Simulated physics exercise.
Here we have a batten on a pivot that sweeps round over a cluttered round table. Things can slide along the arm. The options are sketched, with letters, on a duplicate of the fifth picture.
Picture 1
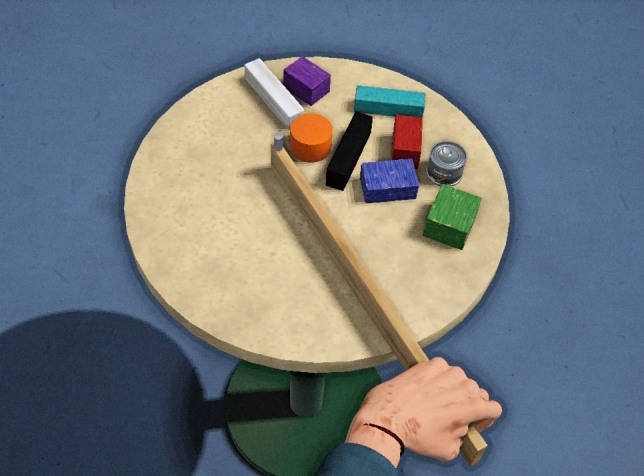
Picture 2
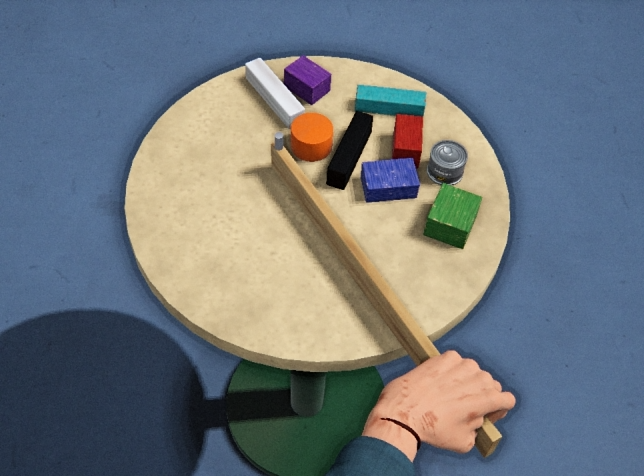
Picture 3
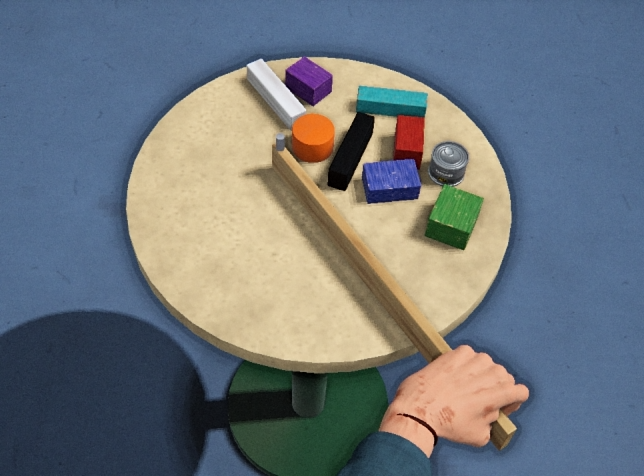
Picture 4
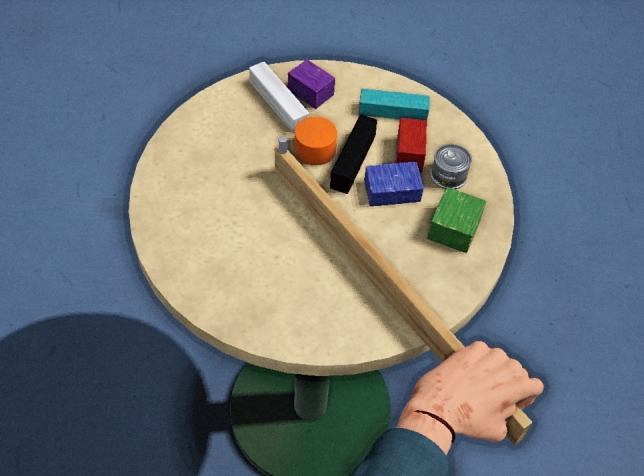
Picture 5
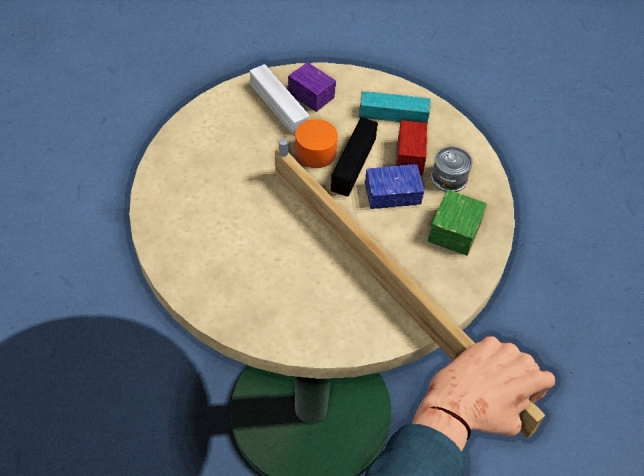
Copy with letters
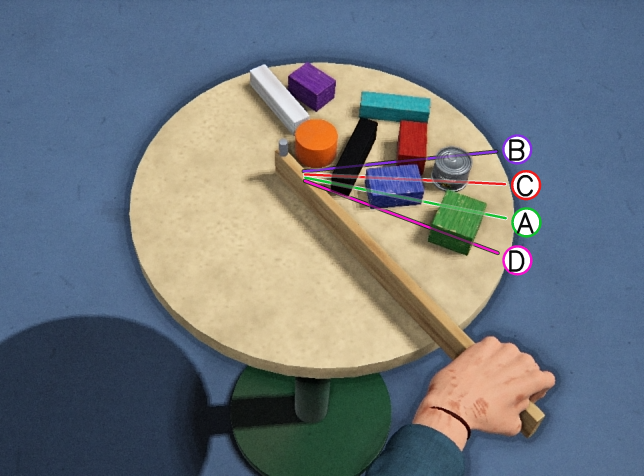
A hand at the lower right swings the outer end of a wooden batten a short way rightward across a round, pale tabletop, seen from above against a blue floor. White, purple, turquoise, orange, black, red, blue and green pieces and a grey tin crowd the table's upper and right parts. The pieces keep their places on the tabletop, while the whole view shifts very slightly.
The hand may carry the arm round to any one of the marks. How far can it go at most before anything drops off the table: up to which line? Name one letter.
Nothing falls up to B.
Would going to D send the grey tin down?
No.
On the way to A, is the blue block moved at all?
Yes.
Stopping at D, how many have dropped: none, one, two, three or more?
The count is none.
On the marked copy, A at (404, 198); B at (401, 161); C at (405, 180); D at (399, 216).
Following B. Soon after the start, arm (387, 201); purple block (312, 87); green block (459, 221).
Later, arm (399, 166); grey tin (452, 135); green block (464, 166).
In the end, arm (397, 142); grey tin (443, 102); turquoise bar (390, 89); nothing has fallen.
As for the rest, A is safe but short; C is safe but short; D is safe but short.
